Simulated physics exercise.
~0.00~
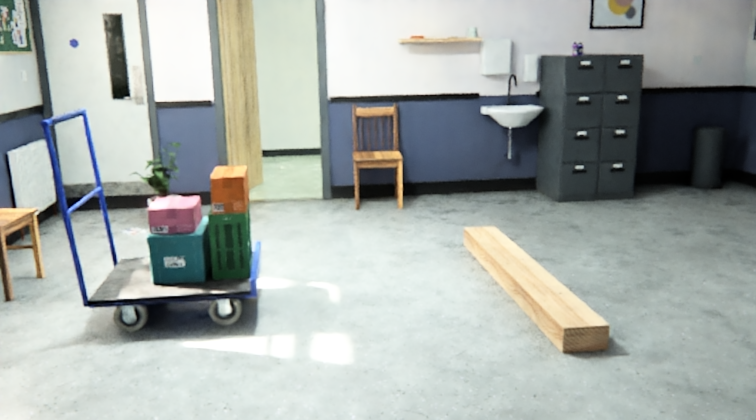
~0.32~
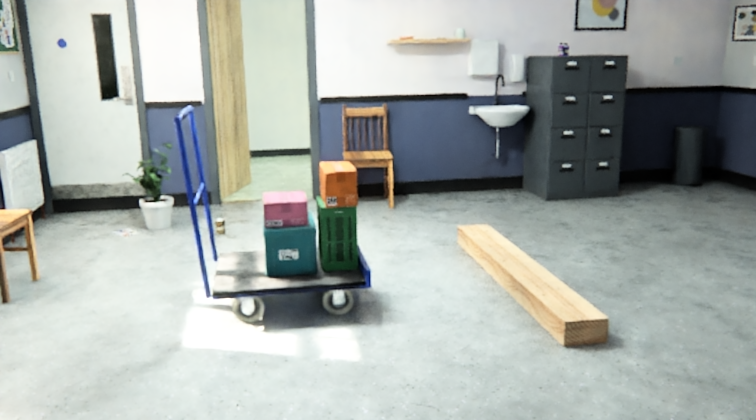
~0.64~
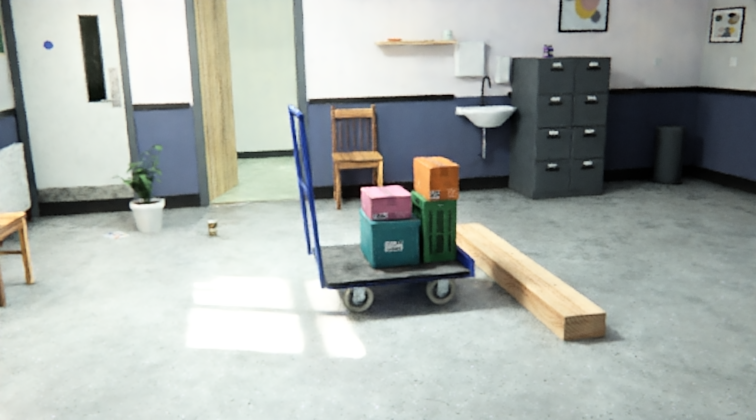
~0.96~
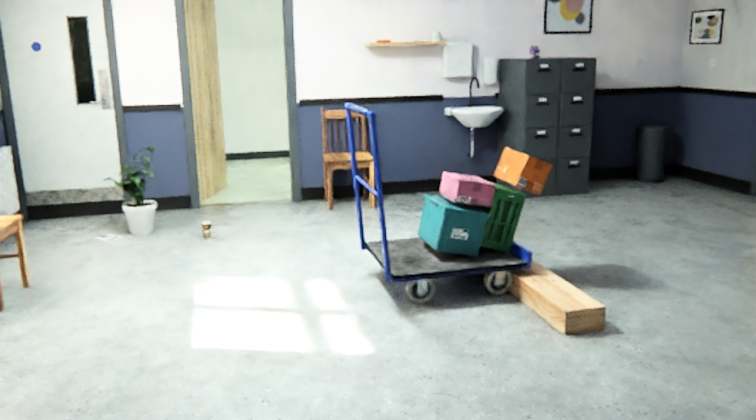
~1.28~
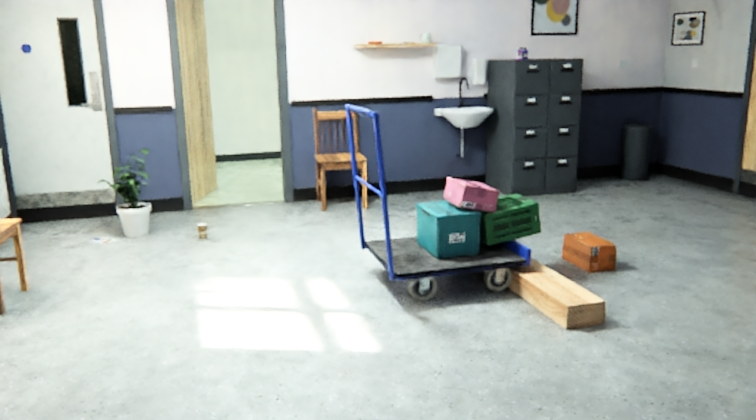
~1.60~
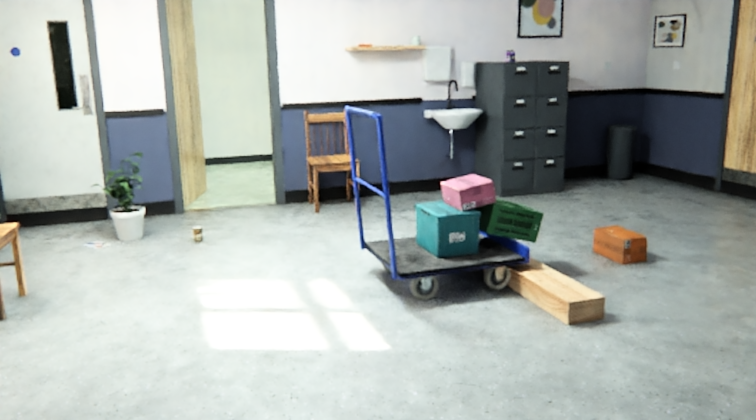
In a room with a sink and filing cabinets, a flat trolley carrying four containers rolled right and jammed against a wooden beam; the orange box tumbled to the floor and the green crate tipped over the front edge, while the pink and teal boxes stayed aboard.
